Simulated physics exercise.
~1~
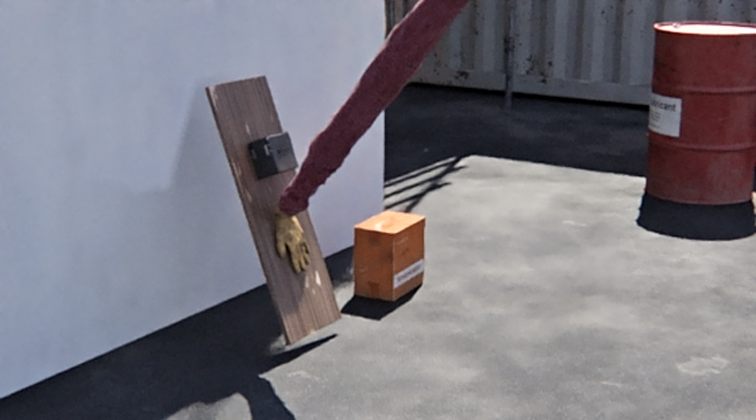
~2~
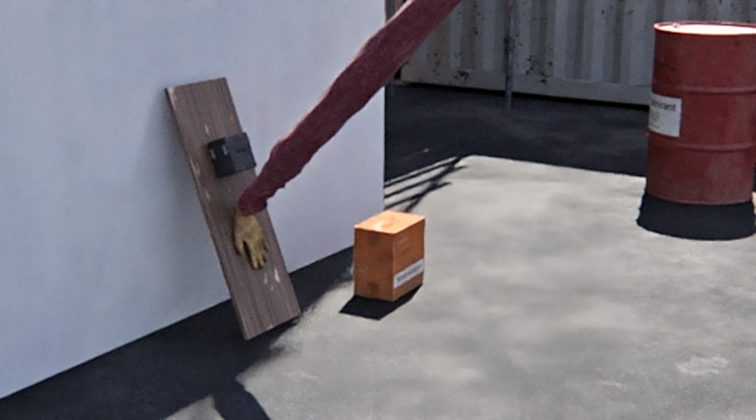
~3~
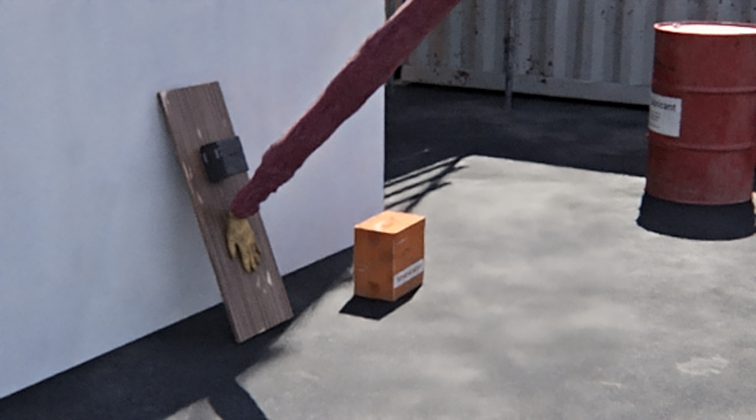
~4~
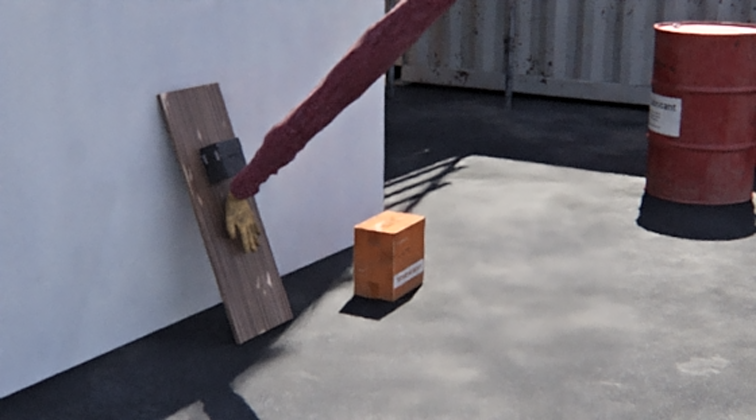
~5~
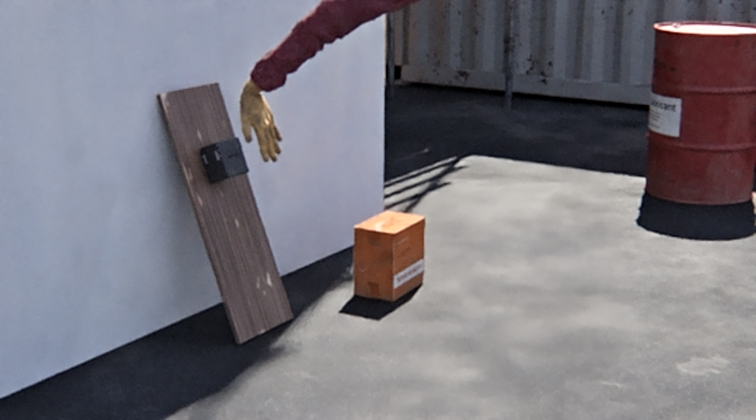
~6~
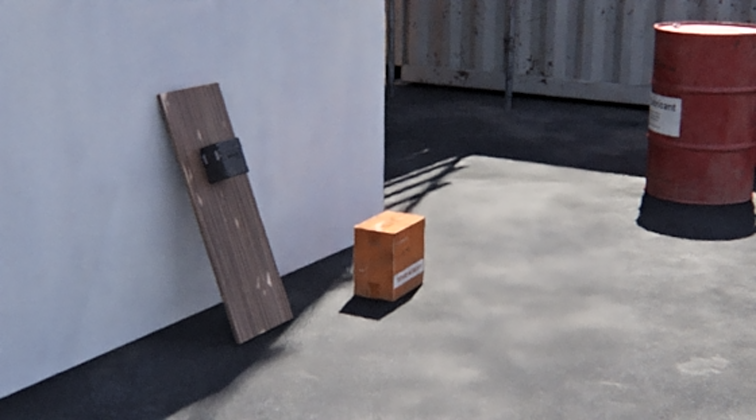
Against a bare wall, a gloved hand shifts a brown board left, withdraws, and it stays leaning.
